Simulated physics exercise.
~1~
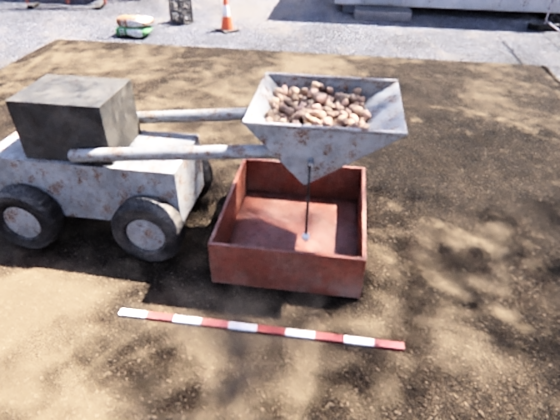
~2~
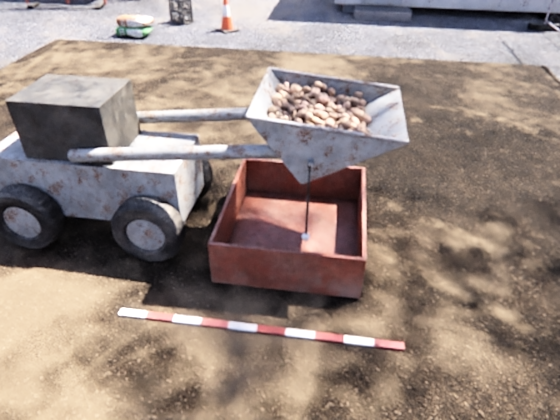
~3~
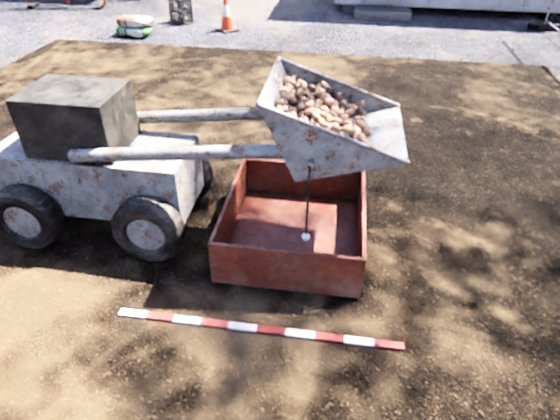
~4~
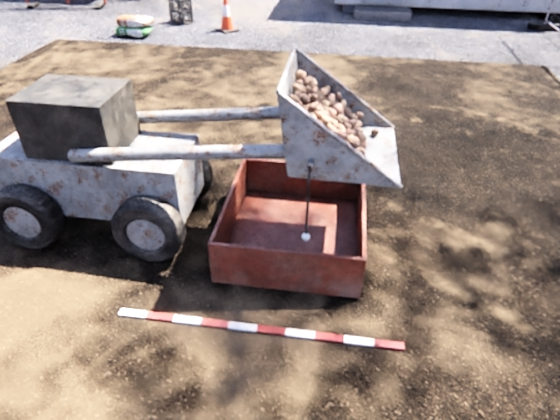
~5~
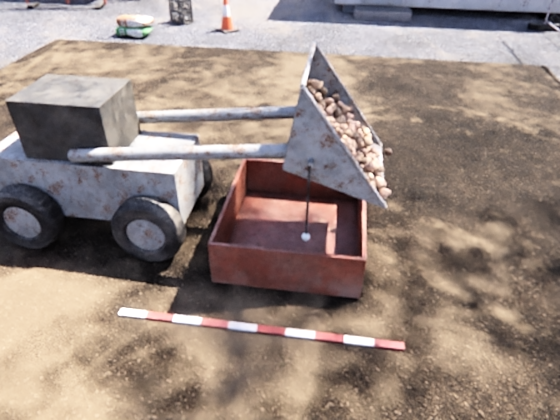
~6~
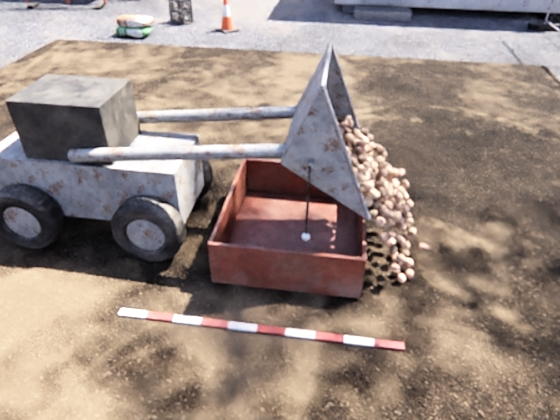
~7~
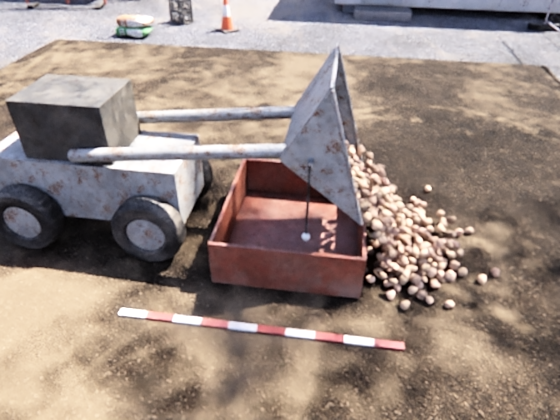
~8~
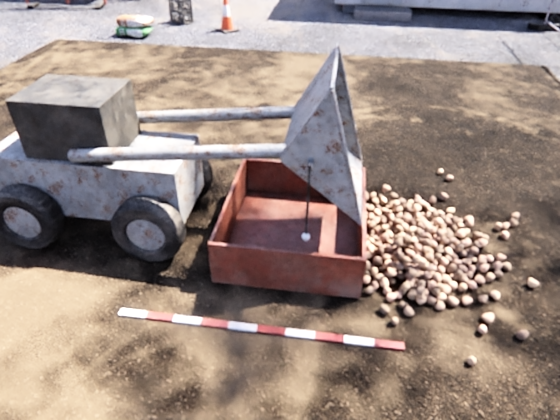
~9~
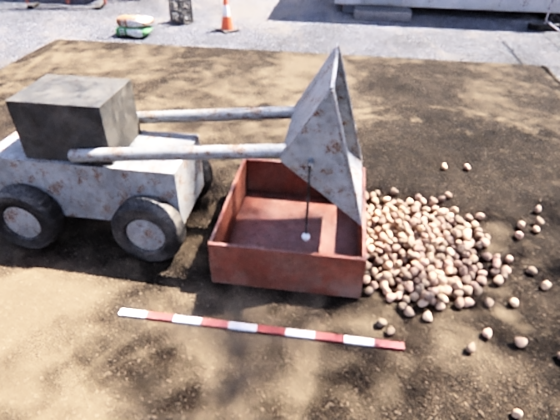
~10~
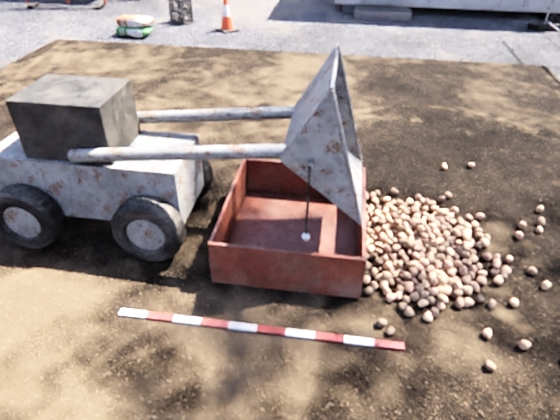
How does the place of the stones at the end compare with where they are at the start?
At the start the stones sit in the raised bucket above the red bin. At the end they lie lower and farther right, spread in a heap on the ground beside the bin.
